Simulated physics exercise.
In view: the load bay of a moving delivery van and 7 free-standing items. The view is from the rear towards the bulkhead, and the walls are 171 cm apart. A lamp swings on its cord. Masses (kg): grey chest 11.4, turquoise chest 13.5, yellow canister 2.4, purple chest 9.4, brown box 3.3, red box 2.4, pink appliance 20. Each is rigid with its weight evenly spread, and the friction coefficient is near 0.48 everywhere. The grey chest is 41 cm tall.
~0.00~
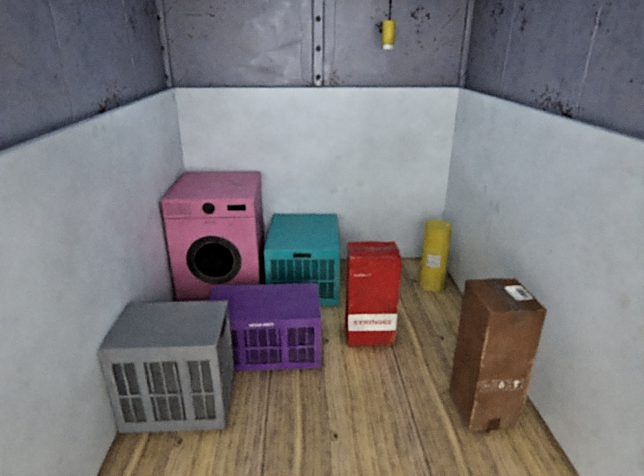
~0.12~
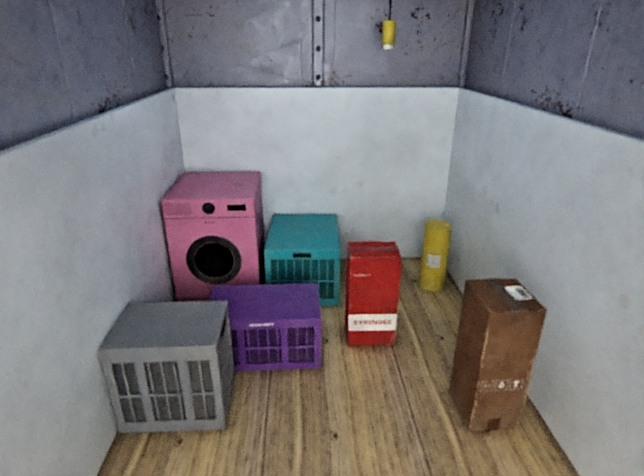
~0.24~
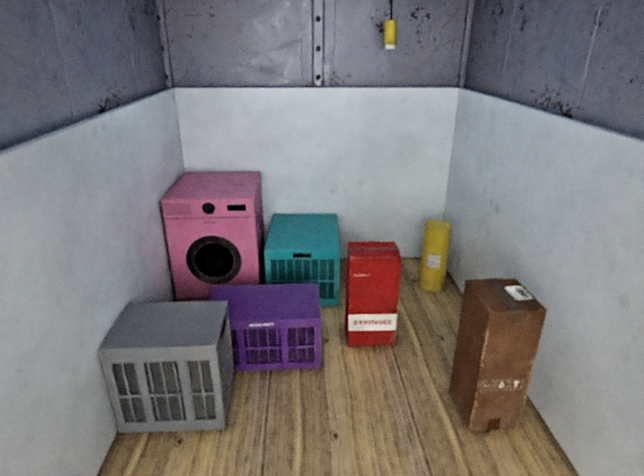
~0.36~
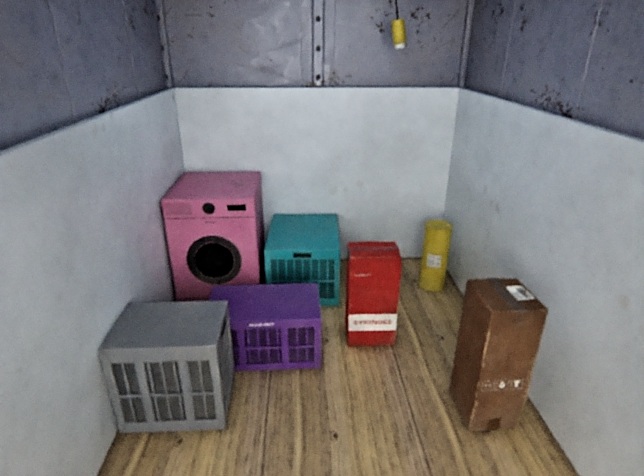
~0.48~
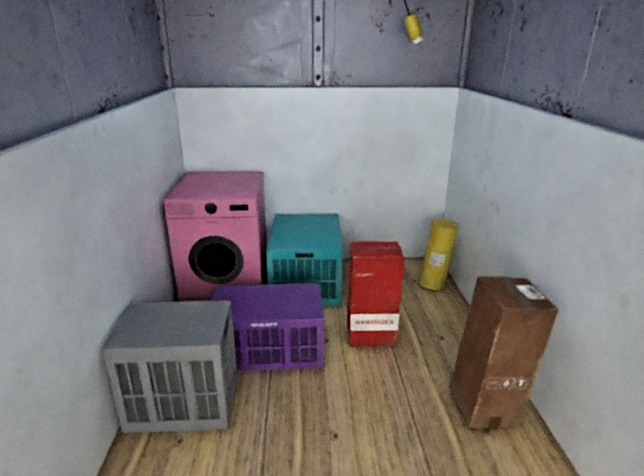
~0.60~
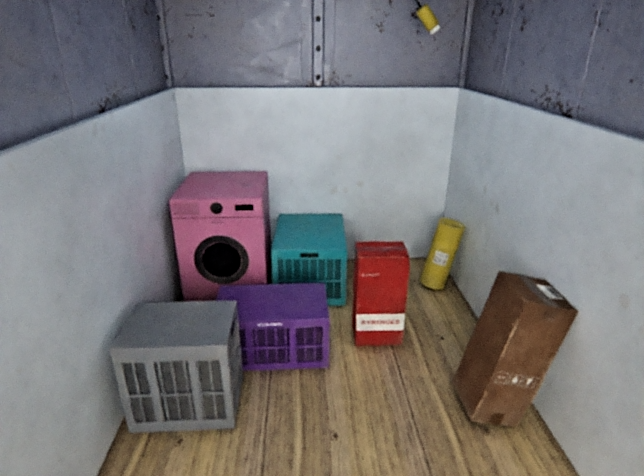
A pink appliance stood among chests and boxes in a van as the hanging lamp swung right; then the brown box and yellow canister leaned right, and the other items slid slightly right.
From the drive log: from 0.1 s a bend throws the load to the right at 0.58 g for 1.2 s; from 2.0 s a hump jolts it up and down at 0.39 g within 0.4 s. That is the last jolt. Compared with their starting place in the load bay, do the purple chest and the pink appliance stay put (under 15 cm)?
The purple chest gets shifted; the pink appliance gets shifted.
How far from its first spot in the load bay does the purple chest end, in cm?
About 42 cm.
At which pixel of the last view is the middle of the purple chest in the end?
Around (351, 323).
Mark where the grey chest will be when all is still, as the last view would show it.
At about (290, 361).
After 0.90 s, force 0.58 g right; pink appliance moved 19 cm near (252, 236); purple chest moved 16 cm near (299, 324); brown box 12° off upright.
After 1.10 s, force 0.46 g right; pink appliance moved 34 cm near (278, 236); purple chest moved 30 cm near (326, 324); red box 22° off upright.
After 1.40 s, smooth; pink appliance moved 50 cm near (305, 236); purple chest moved 42 cm near (351, 323); red box 32° off upright.
In the end (3.7 s), not toppled but over 15 cm from the start, grey chest, turquoise chest, purple chest, red box and pink appliance; the other 2 under 15 cm from the start. In the last view, purple chest near (351, 323), pink appliance near (305, 236).
